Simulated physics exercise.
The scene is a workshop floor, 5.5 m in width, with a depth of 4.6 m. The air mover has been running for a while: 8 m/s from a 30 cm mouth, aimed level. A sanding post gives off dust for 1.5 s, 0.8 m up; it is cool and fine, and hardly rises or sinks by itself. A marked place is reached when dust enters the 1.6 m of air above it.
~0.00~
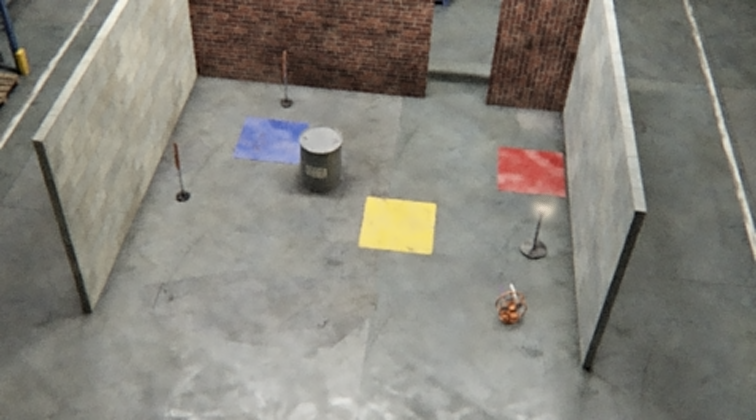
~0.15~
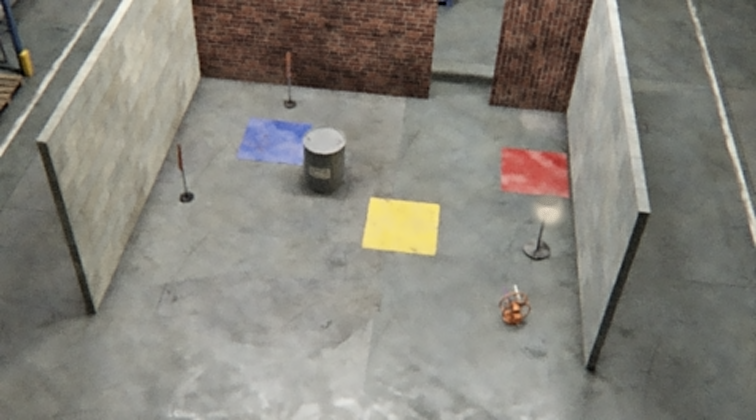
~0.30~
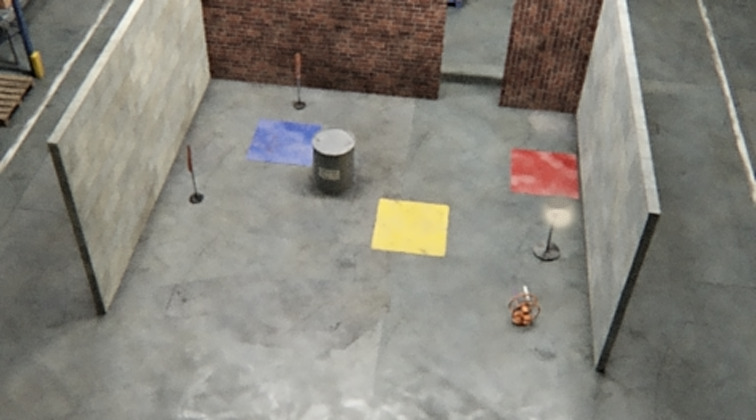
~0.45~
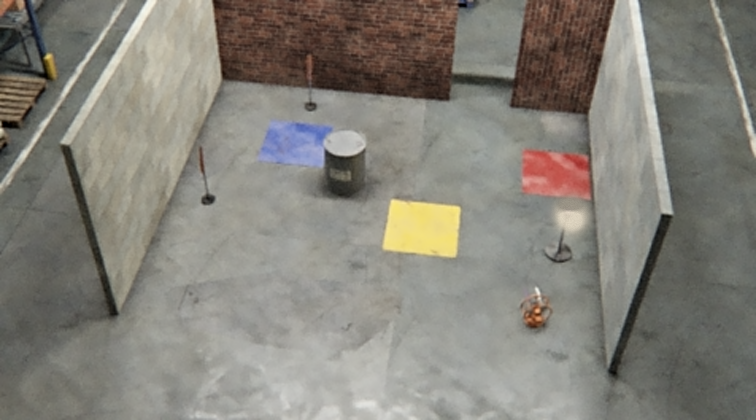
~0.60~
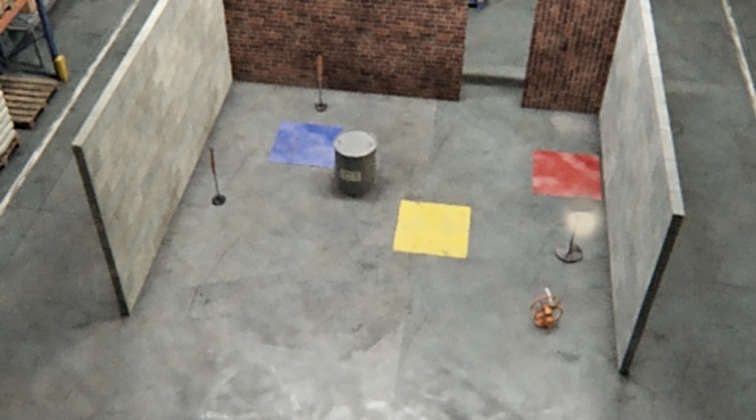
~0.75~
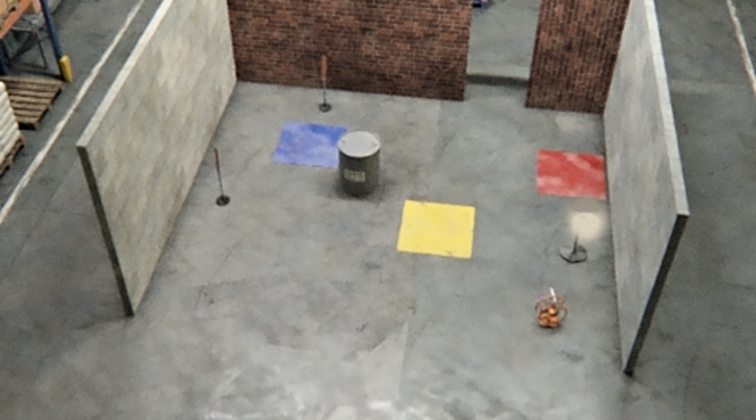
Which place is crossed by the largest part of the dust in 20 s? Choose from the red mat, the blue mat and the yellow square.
The red one.
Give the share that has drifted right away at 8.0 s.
Near 25 %.
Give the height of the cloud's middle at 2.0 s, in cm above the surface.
Roughly 50 cm up.
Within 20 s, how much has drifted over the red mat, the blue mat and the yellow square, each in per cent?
About 40 % red, 0 % blue, 0 % yellow.
By 2.0 s, 0 % has passed over the blue mat, 0 % over the yellow square and 0 % over the red mat; 0 % has left the area, and the middle of the rest is near (587, 231).
By 4.0 s, 0 % has passed over the blue mat, 0 % over the yellow square and 4 % over the red mat; 2 % has left the area, and the middle of the rest is near (596, 251).
By 8.0 s, 0 % has passed over the blue mat, 0 % over the yellow square and 20 % over the red mat; 24 % has left the area, and the middle of the rest is near (591, 190).
By 20.0 s, 0 % has passed over the blue mat, 0 % over the yellow square and 37 % over the red mat; 67 % has left the area, and the middle of the rest is near (595, 157).
